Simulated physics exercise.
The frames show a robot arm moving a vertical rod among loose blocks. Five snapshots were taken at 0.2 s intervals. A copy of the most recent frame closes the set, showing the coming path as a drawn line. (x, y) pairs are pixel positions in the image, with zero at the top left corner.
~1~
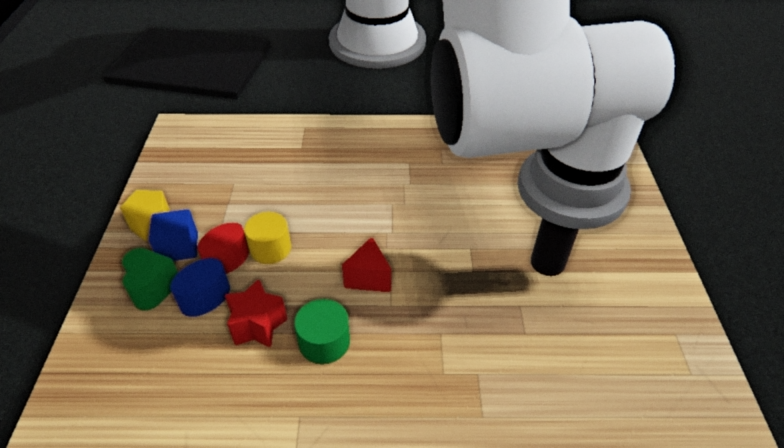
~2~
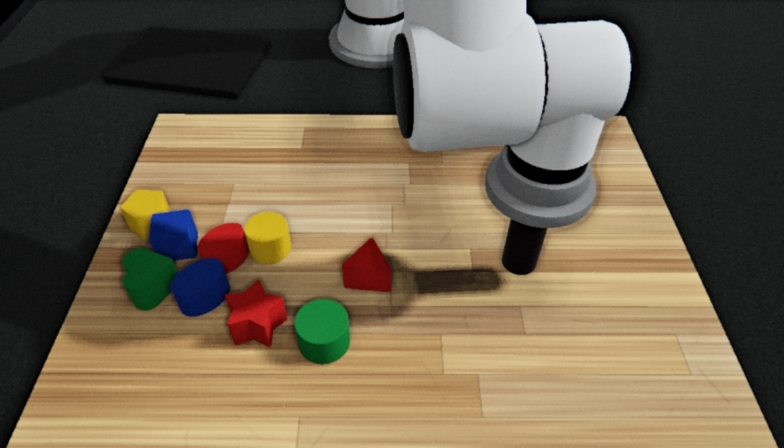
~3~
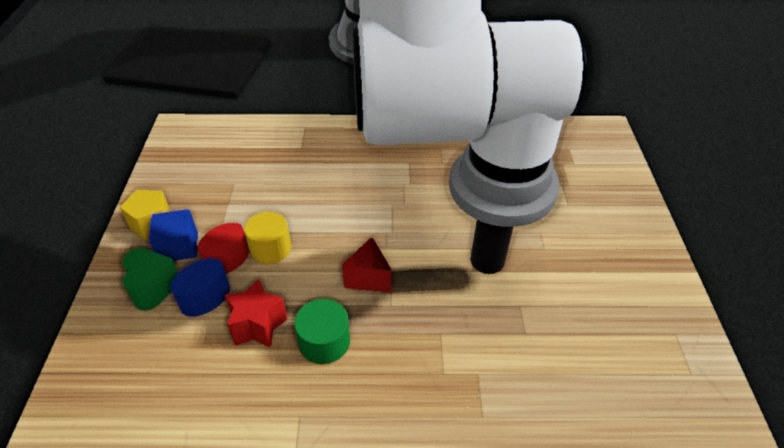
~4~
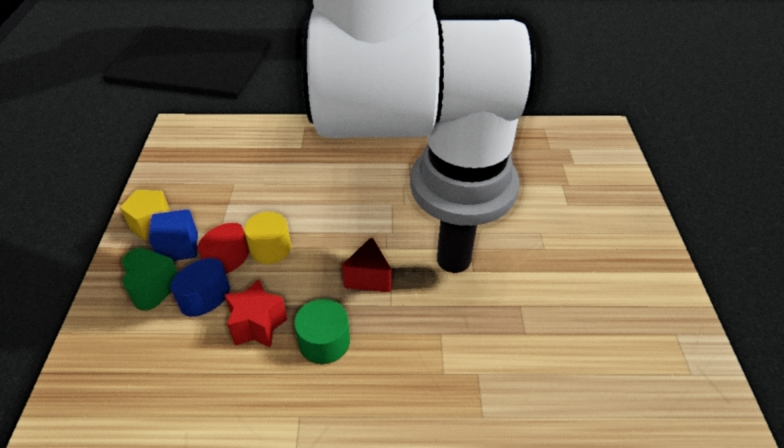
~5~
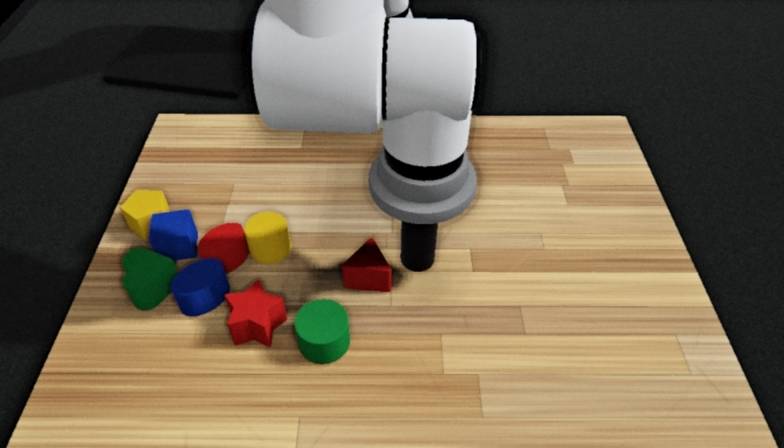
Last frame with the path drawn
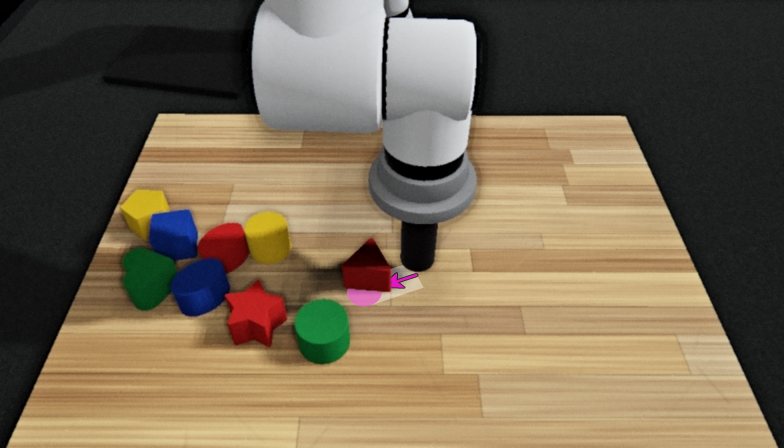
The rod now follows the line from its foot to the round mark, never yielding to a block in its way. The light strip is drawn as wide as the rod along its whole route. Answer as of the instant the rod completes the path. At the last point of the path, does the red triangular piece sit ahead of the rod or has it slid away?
Still leading.
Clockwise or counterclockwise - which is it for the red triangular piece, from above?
It swings round clockwise.
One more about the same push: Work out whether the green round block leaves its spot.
That block remains where it is.
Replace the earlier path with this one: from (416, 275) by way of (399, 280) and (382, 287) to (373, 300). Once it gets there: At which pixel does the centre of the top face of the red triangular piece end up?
Located at (344, 264).
The line goes straight from (416, 275) to (364, 292).
What follows on the original path. Halfway along, rod (391, 268); red triangular piece (358, 259), turned 20° clockwise.
At the end, rod (364, 276); green round block unmoved; red triangular piece (333, 262), turned 45° clockwise.
